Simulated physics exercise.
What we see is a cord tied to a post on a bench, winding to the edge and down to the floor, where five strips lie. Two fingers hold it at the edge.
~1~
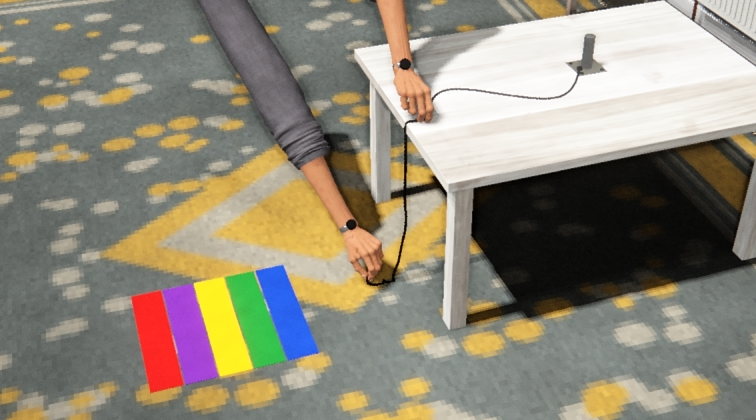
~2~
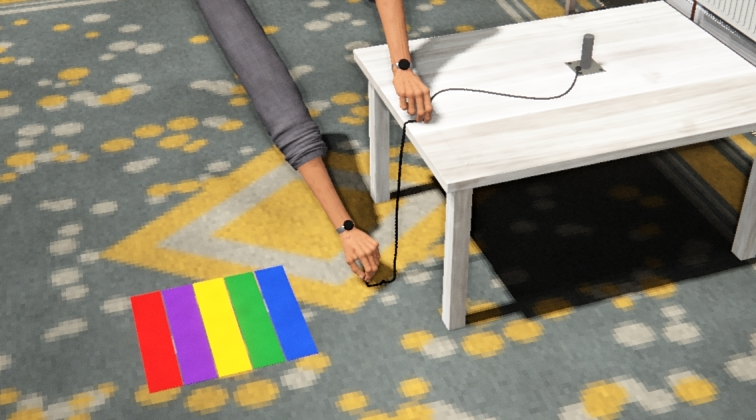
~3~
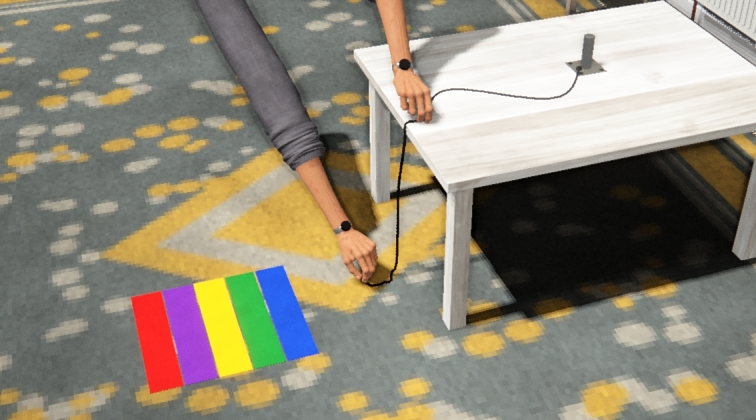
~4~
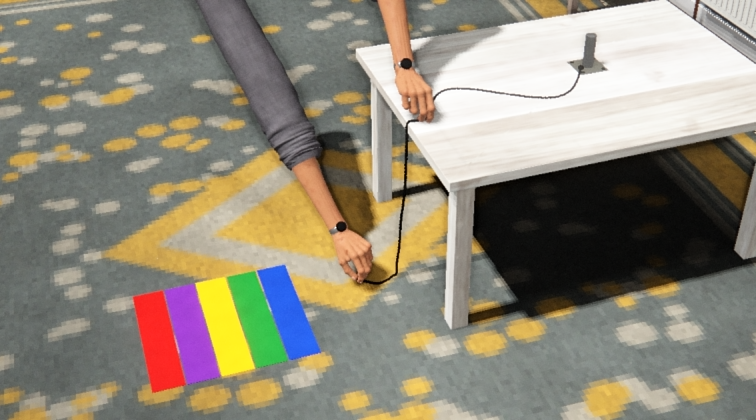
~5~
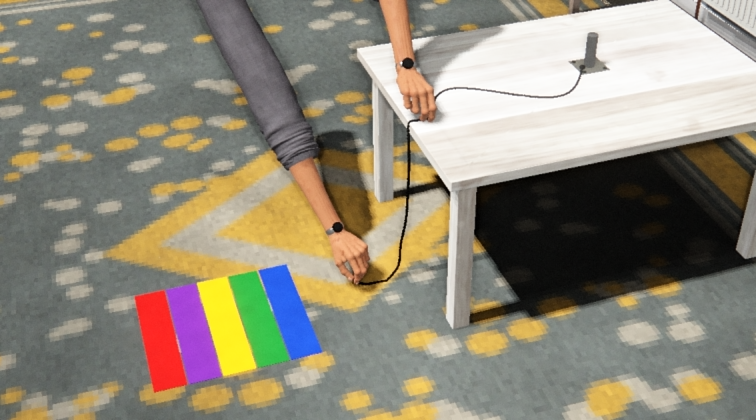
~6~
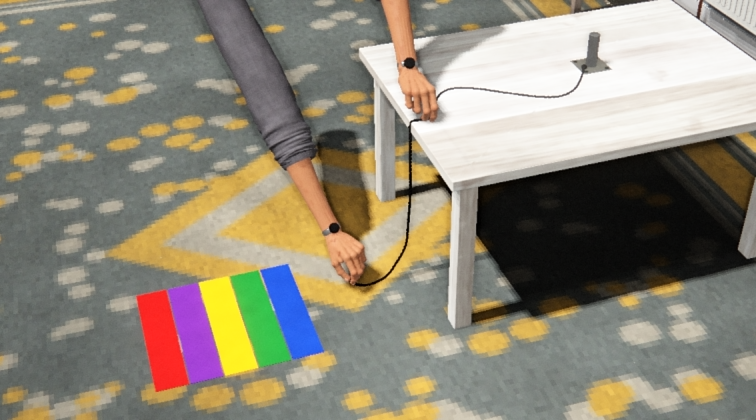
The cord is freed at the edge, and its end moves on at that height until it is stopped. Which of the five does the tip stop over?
The end stops over the purple strip.
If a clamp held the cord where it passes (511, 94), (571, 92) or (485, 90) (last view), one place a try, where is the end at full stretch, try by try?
Try by try, around (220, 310), (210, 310) and (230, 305).
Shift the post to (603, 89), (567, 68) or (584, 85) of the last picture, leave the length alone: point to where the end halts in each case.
About (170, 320), (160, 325) and (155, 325).
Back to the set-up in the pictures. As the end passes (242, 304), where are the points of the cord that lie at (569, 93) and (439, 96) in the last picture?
At (543, 86), then (417, 114).
A little later, end near (242, 304); over green.
Next, end near (209, 312); over yellow.
When it is tight, end near (188, 316); over purple. It gets as far as the purple strip.
